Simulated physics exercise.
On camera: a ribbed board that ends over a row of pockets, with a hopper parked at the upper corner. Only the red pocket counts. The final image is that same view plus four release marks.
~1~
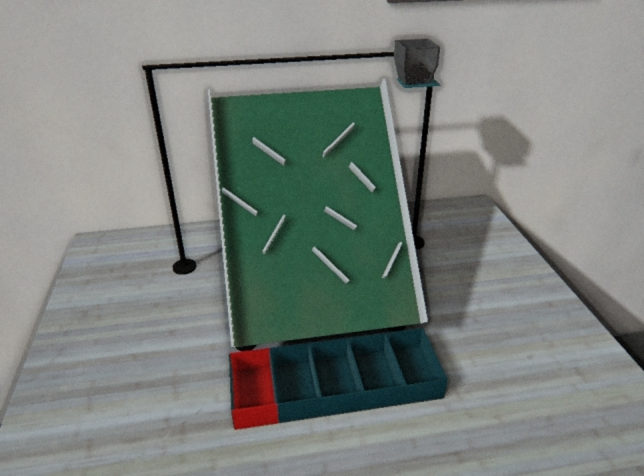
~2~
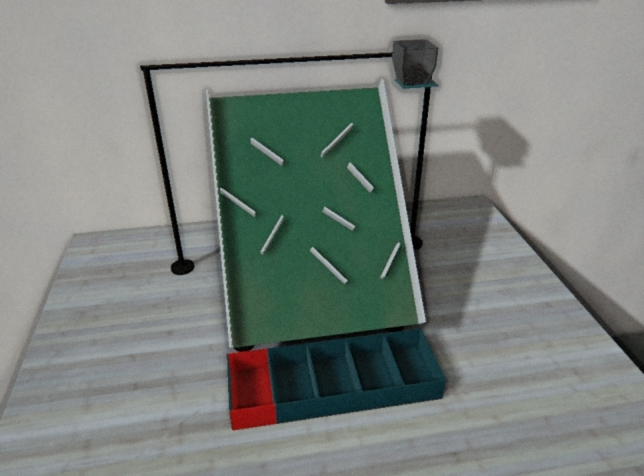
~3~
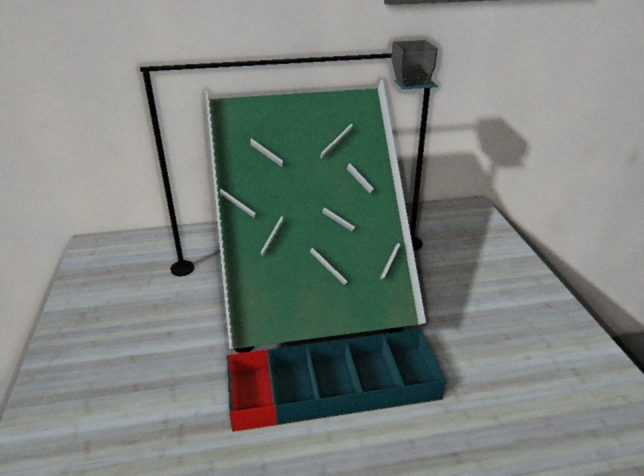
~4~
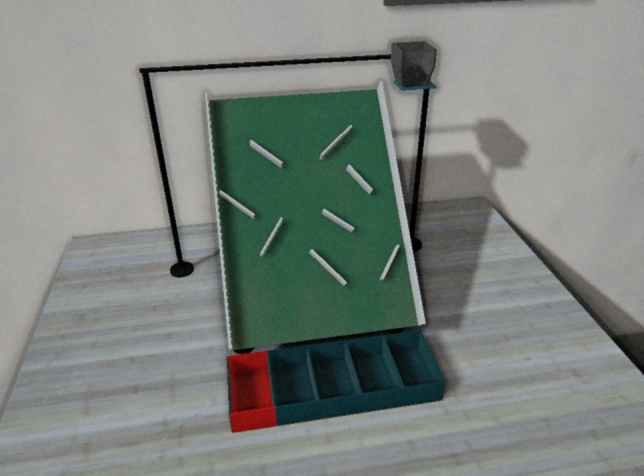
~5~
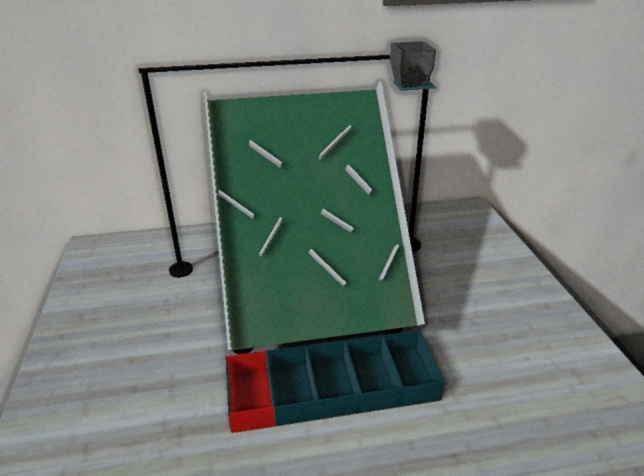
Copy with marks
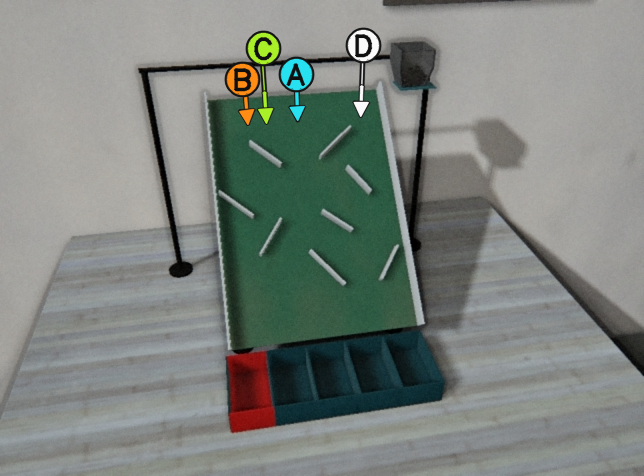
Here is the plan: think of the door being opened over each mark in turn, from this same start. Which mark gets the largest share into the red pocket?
The best mark is B.
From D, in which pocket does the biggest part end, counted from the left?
It is the fourth one.
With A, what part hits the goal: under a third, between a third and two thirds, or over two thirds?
It is under a third.
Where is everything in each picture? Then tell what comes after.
The first frame shows hopper (415, 76), black beans, door shut.
The second frame shows ribs (251, 138) to (283, 161), (323, 153) to (352, 124), (221, 189) to (255, 213).
The third frame shows ribs (349, 164) to (373, 189), (262, 253) to (282, 217), (324, 208) to (354, 228).
The fourth frame shows ribs (311, 250) to (346, 283), (383, 278) to (399, 245).
The fifth frame shows red pocket (253, 419), number 1 of 5 from the left.
On the marked copy, mark A meets the board at (297, 115); mark B meets the board at (247, 119); mark C meets the board at (266, 118); mark D meets the board at (360, 111).
For mark A, about a tenth in the red pocket, almost all in other pockets, just a few held on the board.
For mark B, roughly a third in the red pocket, roughly half in other pockets, roughly a quarter held on the board.
For mark C, just a few in the red pocket, the larger part in other pockets, about a tenth held on the board.
For mark D, not one piece in the red pocket, almost all in other pockets, just a few held on the board.
